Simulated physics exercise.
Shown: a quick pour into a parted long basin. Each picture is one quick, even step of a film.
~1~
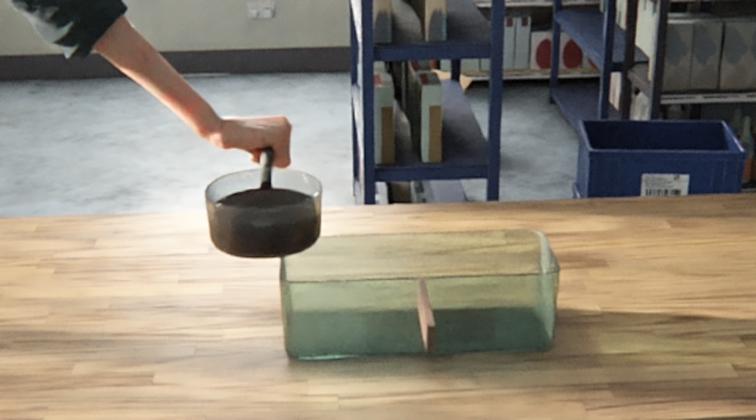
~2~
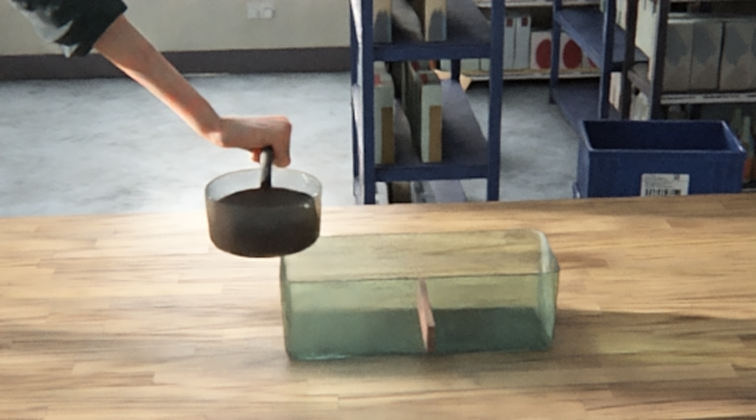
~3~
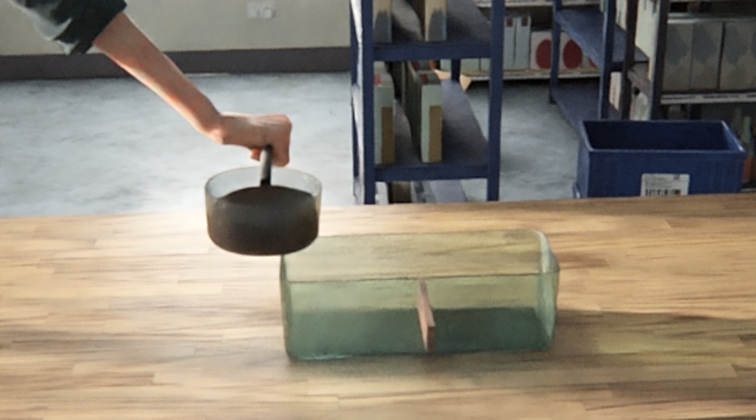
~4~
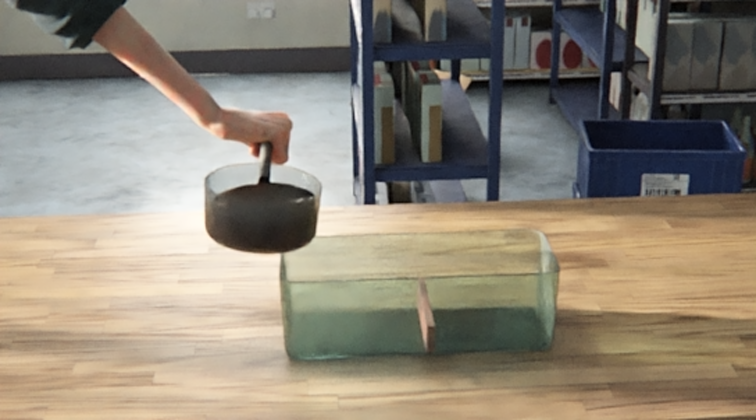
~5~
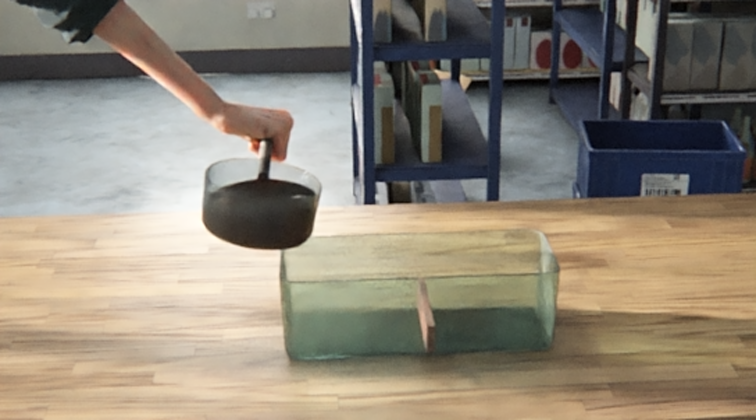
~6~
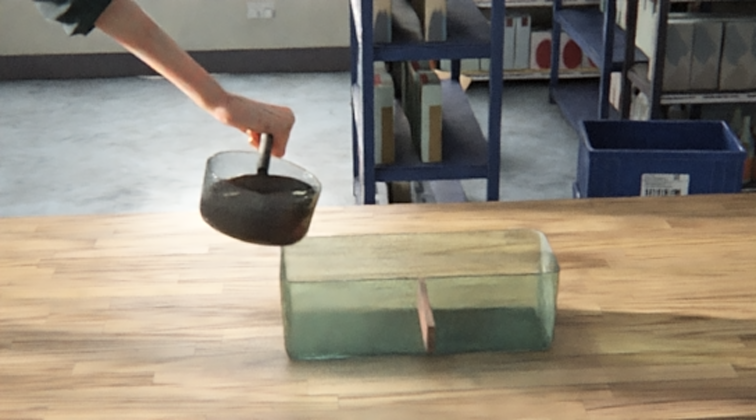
To begin with, a hand holds a clear round pan of dark contents nearly level above a wooden table, up and to the left of a long greenish glass basin with a small upright divider. The hand then slowly tilts the pan to the right, its left side rising slightly, while the basin stays still.
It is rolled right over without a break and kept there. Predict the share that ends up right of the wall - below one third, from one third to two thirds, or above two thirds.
The share is below one third.
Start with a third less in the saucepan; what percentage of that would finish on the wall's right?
It works out near 5 percent.
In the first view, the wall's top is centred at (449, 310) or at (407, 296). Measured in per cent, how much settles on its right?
About 20 per cent on the first try, and 40 per cent on the second.
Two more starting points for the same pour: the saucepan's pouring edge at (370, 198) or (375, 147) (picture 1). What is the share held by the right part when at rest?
Close to 75 % for the first start and close to 85 % for the second.
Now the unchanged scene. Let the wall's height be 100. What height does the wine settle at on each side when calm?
Close to 60 for the left and 10 for the right.
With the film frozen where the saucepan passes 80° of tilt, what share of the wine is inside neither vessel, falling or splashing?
Close to 40 per cent.
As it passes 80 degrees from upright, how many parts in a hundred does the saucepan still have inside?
It keeps around 55 per cent at that angle.
A moment on, the saucepan is tipped on its side and 54 per cent is still to pour, 4 is left of the wall and 0 right of it.
Next, the saucepan is tipped right over and 5 per cent is still to pour, 70 is left of the wall and 12 right of it.
Then the saucepan is tipped right over and 0 per cent is still to pour, 81 is left of the wall and 13 right of it.
Later the saucepan is tipped right over and 0 per cent is still to pour, 79 is left of the wall and 16 right of it.
In the end 79 per cent lies left of the wall, 16 right of it and 4 outside.
